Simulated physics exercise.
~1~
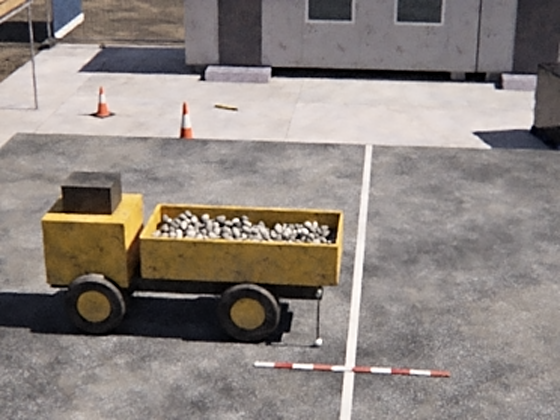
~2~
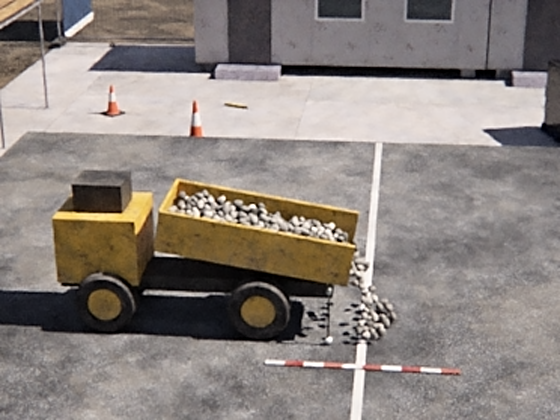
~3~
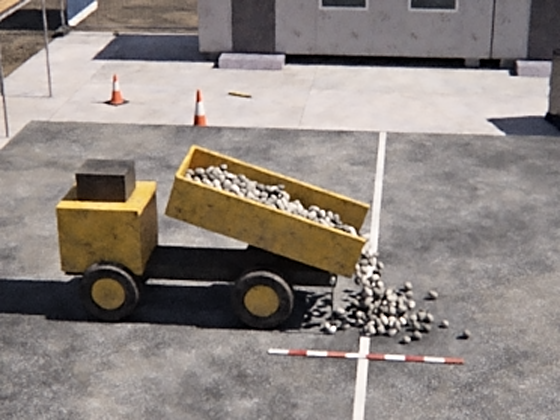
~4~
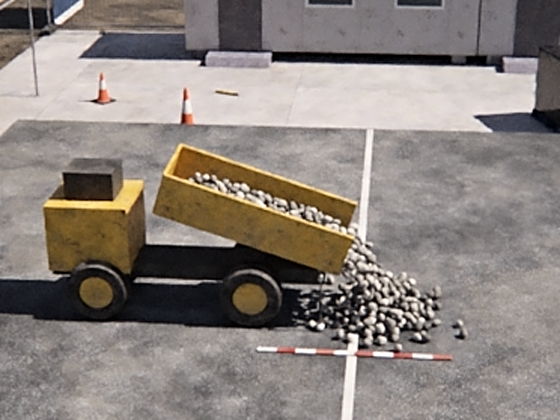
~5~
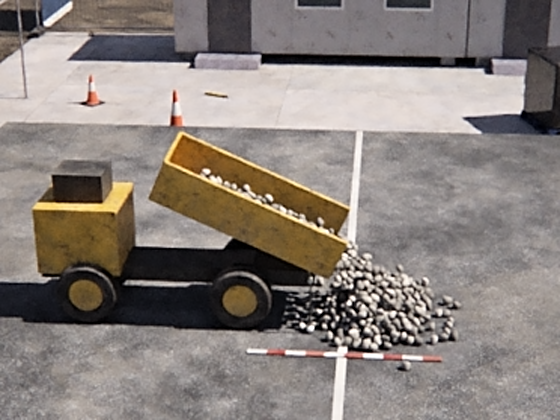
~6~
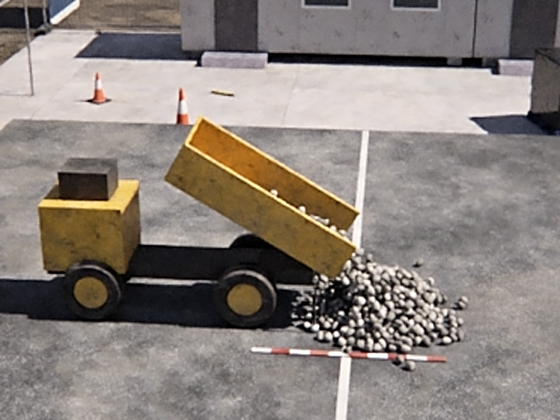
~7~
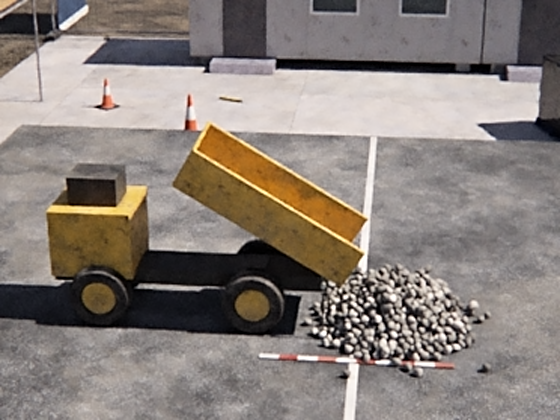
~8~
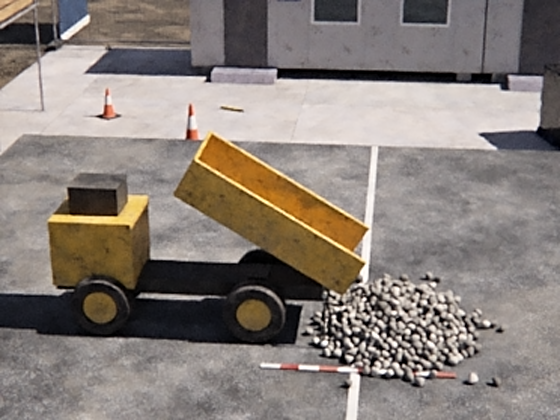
Yellow dump truck tipping its bed in stages, pouring grey stones onto a white line until empty, leaving most beyond it.
